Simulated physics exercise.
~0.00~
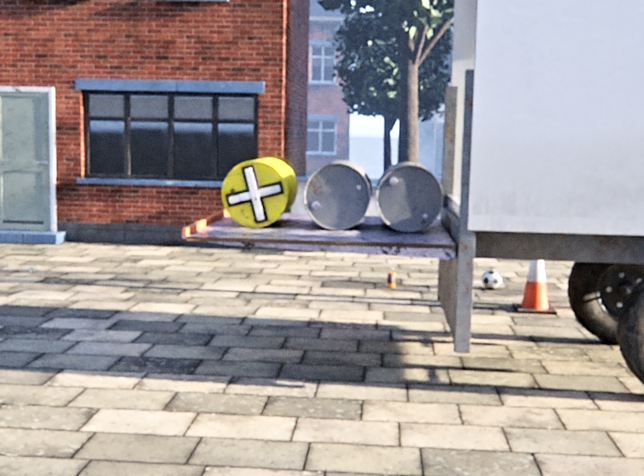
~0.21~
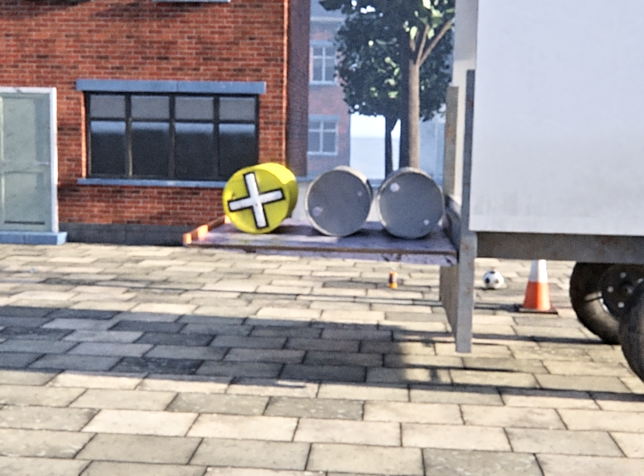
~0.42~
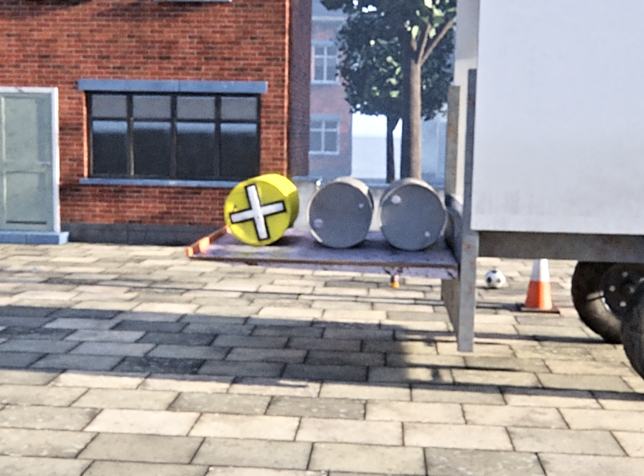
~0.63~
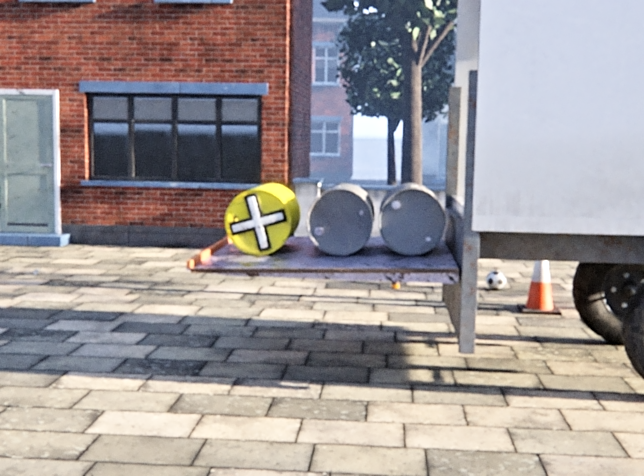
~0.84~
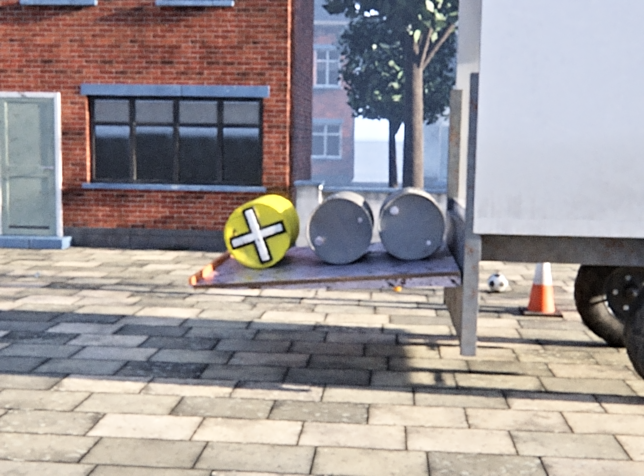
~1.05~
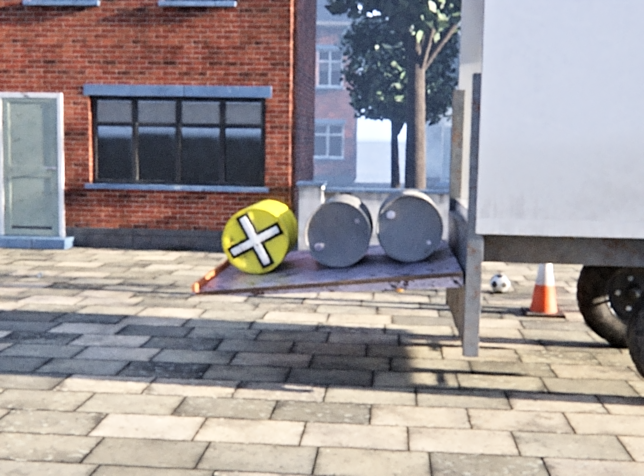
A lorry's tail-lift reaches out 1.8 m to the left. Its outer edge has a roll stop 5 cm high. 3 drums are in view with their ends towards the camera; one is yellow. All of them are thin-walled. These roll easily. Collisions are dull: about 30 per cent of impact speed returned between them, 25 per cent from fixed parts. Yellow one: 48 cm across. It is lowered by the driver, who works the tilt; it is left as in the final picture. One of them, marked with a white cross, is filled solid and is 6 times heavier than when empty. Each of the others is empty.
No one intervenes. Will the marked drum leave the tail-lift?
As it happens, yellow is retained.
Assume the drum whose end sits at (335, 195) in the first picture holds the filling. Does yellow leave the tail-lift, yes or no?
For yellow, the answer then is affirmative.
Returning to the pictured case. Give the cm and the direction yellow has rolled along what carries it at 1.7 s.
By then yellow sits 25 left of where it began.
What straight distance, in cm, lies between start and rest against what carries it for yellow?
Estimate - yellow near 20.
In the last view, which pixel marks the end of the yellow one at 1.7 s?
Near (226, 241).
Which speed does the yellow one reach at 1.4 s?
Near 0.4 m/s at that time.
After 1.4 s, yellow is on the plate, 20 cm from the stop, rolling left; 0 over the stop so far.
After 1.7 s, yellow is on the plate, 10 cm from the stop; 0 over the stop so far.
After 2.0 s, yellow is on the plate, 15 cm from the stop; 0 over the stop so far.
At rest (2.4 s), yellow is on the plate, 15 cm from the stop; 0 over the stop so far.
